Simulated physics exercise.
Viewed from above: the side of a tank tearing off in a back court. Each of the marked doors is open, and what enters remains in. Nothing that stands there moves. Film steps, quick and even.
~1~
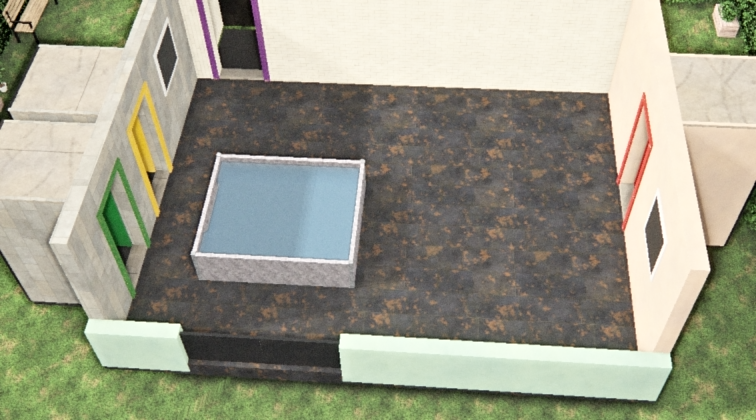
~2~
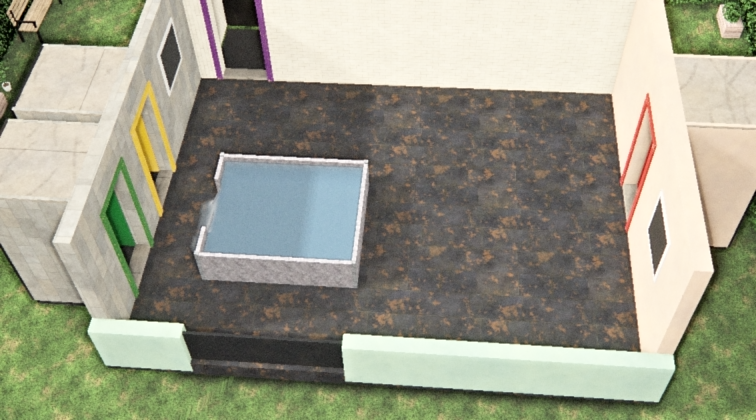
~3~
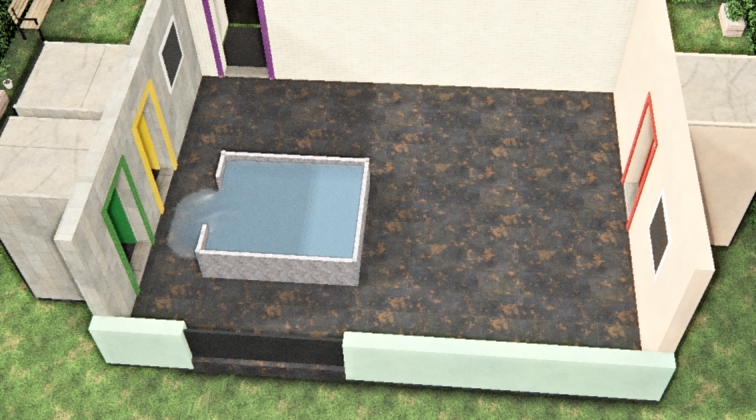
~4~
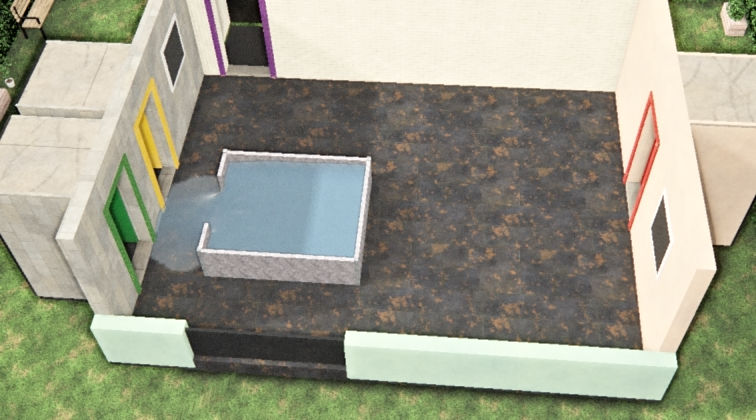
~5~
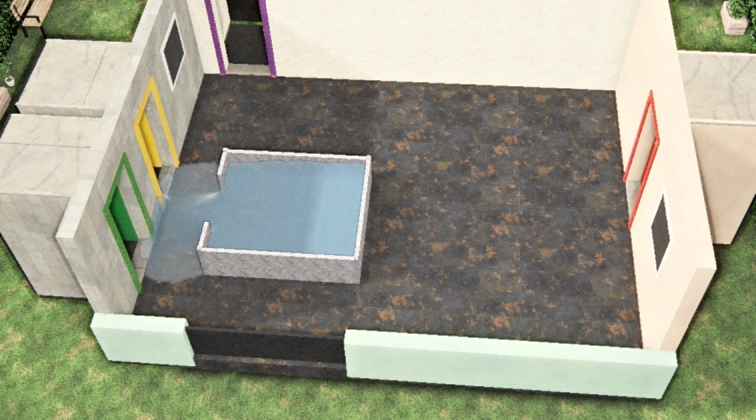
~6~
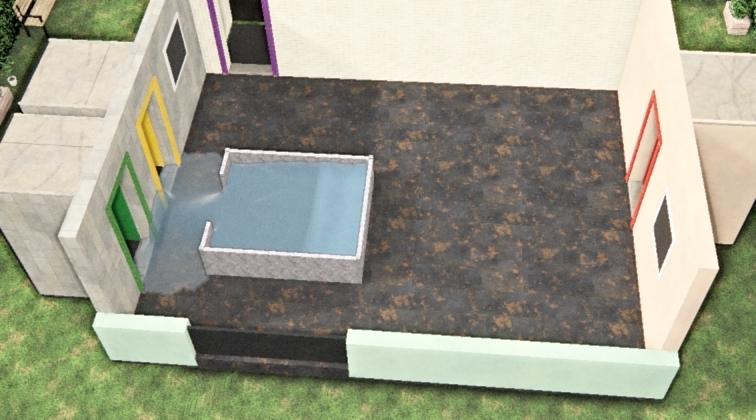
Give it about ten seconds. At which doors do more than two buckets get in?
My prediction: The yellow door will most likely go past the limit. The purple door will most likely go past the limit. The green door will most likely go past the limit. The red door will most likely keep inside the limit.
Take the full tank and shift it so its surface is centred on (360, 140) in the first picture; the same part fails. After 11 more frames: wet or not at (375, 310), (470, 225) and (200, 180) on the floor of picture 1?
Spot one is not touched, spot two is not touched, spot three is touched.
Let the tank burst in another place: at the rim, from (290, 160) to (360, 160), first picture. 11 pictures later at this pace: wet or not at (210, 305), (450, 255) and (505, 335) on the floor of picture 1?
Point by point: Untouched, untouched and untouched.
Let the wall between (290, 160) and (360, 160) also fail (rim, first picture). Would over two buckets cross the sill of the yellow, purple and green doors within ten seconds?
I reckon the yellow door keeps within bounds, the purple door gets too much too, and the green door keeps within bounds.
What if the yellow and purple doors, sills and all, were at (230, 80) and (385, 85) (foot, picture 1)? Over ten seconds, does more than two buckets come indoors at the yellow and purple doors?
What happens next: The yellow one overflows, and the purple one falls below the limit.
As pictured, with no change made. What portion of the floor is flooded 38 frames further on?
Roughly 60 percent.
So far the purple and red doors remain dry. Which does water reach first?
The purple one, before the others.
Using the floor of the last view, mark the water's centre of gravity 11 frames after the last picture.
It's close to (257, 229).
A moment on, water covers 10 % of the floor; the yellow door far over two buckets in, the purple door not reached, the green door over two buckets in, the red door not reached.
Next, water covers 15 % of the floor; the yellow door far over two buckets in, the purple door not reached, the green door far over two buckets in, the red door not reached.
Then, water covers 30 % of the floor; the yellow door far over two buckets in, the purple door over two buckets in, the green door far over two buckets in, the red door not reached.
Later, water covers 60 % of the floor; the yellow door far over two buckets in, the purple door over two buckets in, the green door far over two buckets in, the red door not reached.
In the end, water covers 90 % of the floor; the yellow door far over two buckets in, the purple door over two buckets in, the green door far over two buckets in, the red door wet at the sill, nothing in.
